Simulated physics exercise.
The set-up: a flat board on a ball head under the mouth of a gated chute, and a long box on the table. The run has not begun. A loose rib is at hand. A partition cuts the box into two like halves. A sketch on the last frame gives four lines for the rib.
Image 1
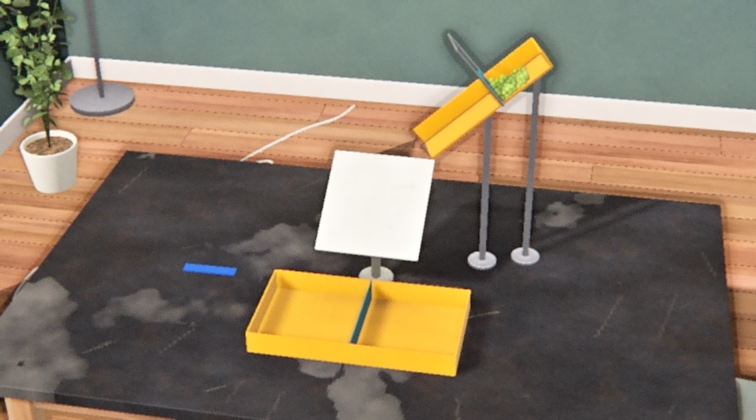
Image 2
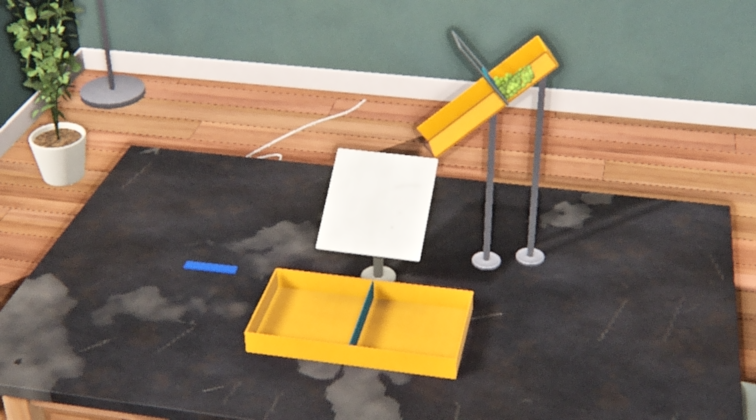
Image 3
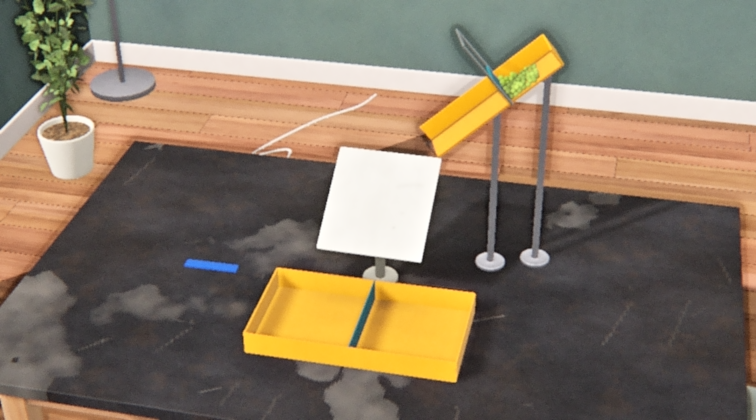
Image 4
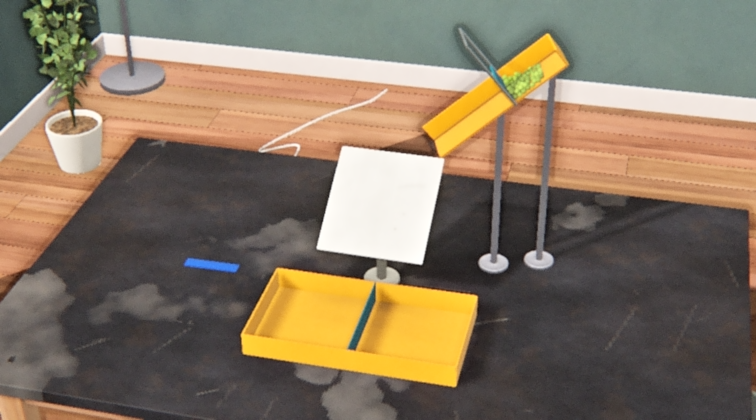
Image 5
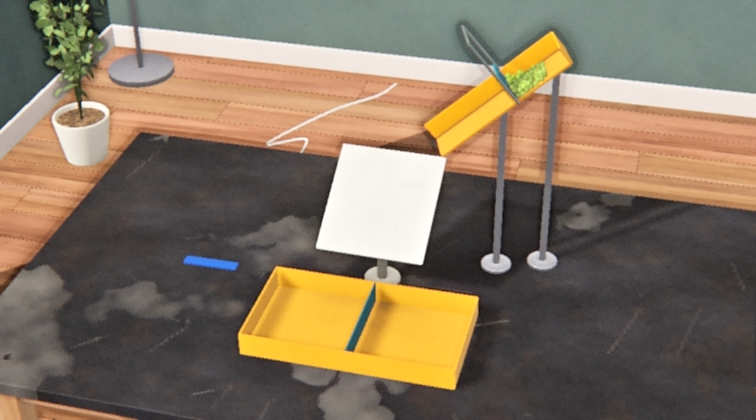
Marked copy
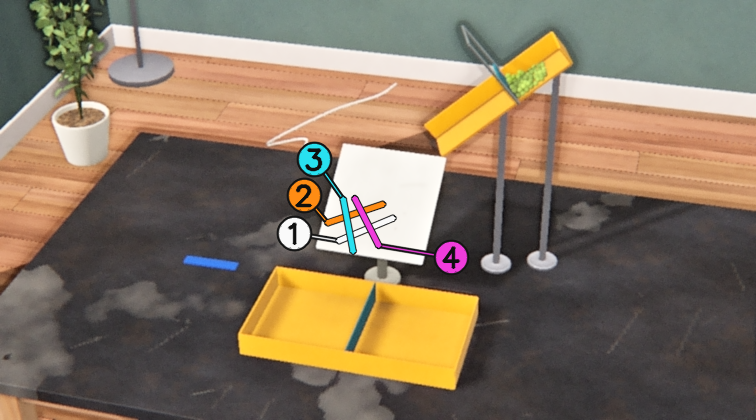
Camera drifting slowly around a still tabletop set-up of a yellow chute holding green pieces, a white board and a divided box.
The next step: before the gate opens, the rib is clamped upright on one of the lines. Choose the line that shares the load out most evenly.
Line 3.
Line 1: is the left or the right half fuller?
Left.
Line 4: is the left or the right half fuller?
Right.
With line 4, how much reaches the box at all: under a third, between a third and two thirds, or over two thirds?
Line 4 gives over two thirds.
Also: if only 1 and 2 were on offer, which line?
Line 2.
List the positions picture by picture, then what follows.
In the first frame, load behind the gate (505, 83), dried peas; lip of the chute (429, 151), sloping fairly steeply.
In the second frame, middle of the board (378, 203), tilted fairly steeply; middle of its low edge (367, 254); of its high edge (388, 154).
In the third frame, front corners of the box (244, 333) and (456, 363); front end of its middle wall (348, 348); gate still shut (492, 76).
In the fourth frame, middle of the load (518, 81); lip (438, 150).
In the fifth frame, middle of the load (522, 80); lip (440, 148).
On the marked copy, line 1 from (392, 218) to (338, 240); line 2 from (382, 204) to (327, 222); line 3 from (343, 199) to (353, 251); line 4 from (354, 198) to (378, 245).
For line 1, of what is caught, almost all in the left half, just a few in the right.
For line 2, of what is caught, the larger part in the left half, about a tenth in the right.
For line 3, of what is caught, roughly half in the left half, roughly half in the right.
For line 4, of what is caught, about a tenth in the left half, the larger part in the right.
